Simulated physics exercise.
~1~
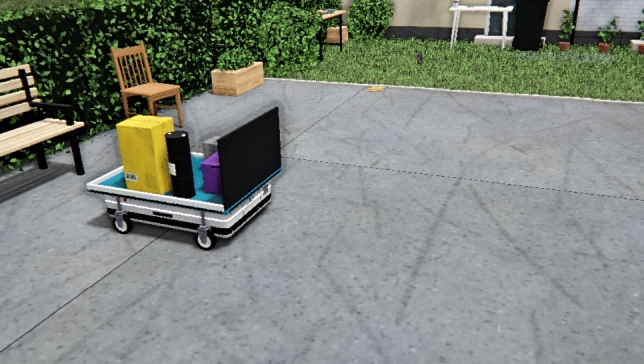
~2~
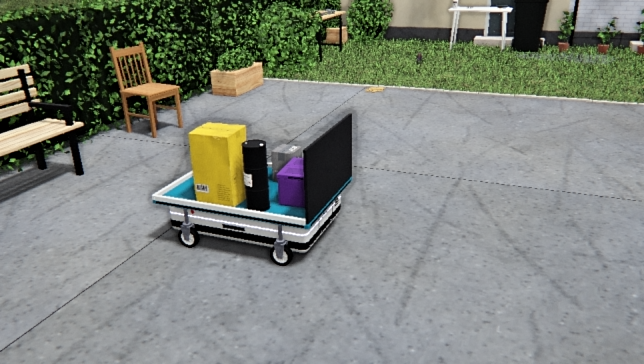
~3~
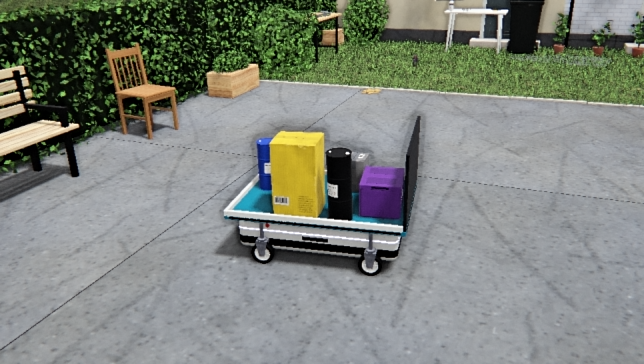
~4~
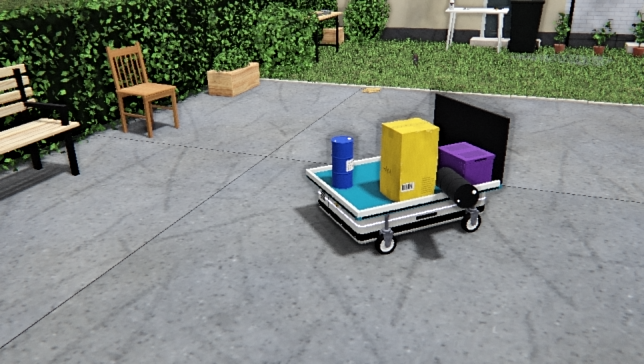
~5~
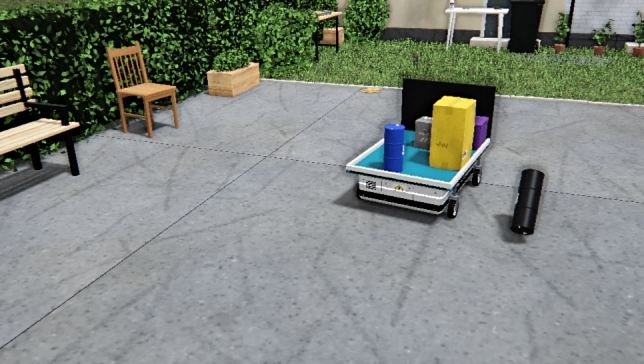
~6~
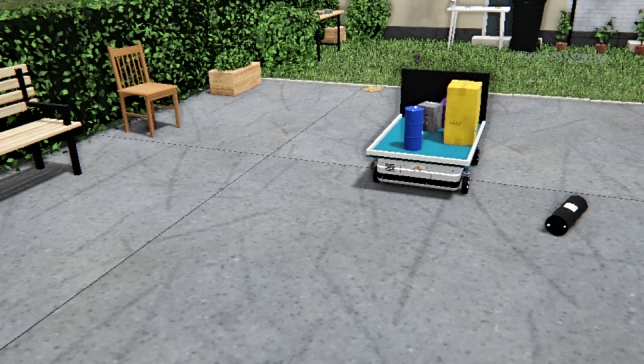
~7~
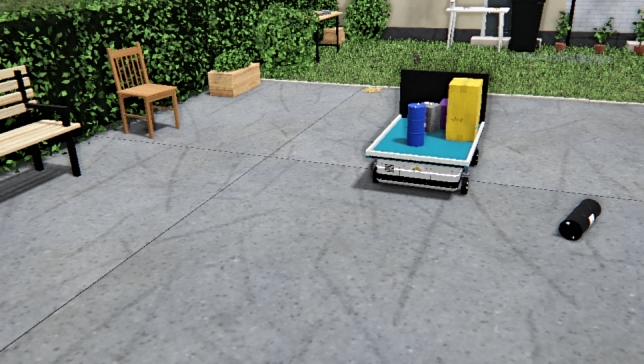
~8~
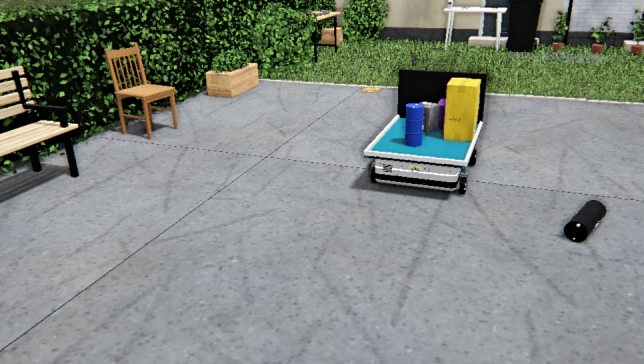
A low white-rimmed cart with a blue deck and a tall black board at one end rolls across a grey paved yard, seen from slightly above, with a bench and wooden chair at left and a hedge and grass behind. It carries an upright yellow box, a black canister, a purple tote, a blue canister and a grey parcel. The cart moves right and swings away toward the grass, its load shifting. The black canister tips over, drops off the right side and rolls away. The cart stops with its board facing the grass, the yellow box and blue canister still upright aboard, while the black canister lies on the paving to the right.
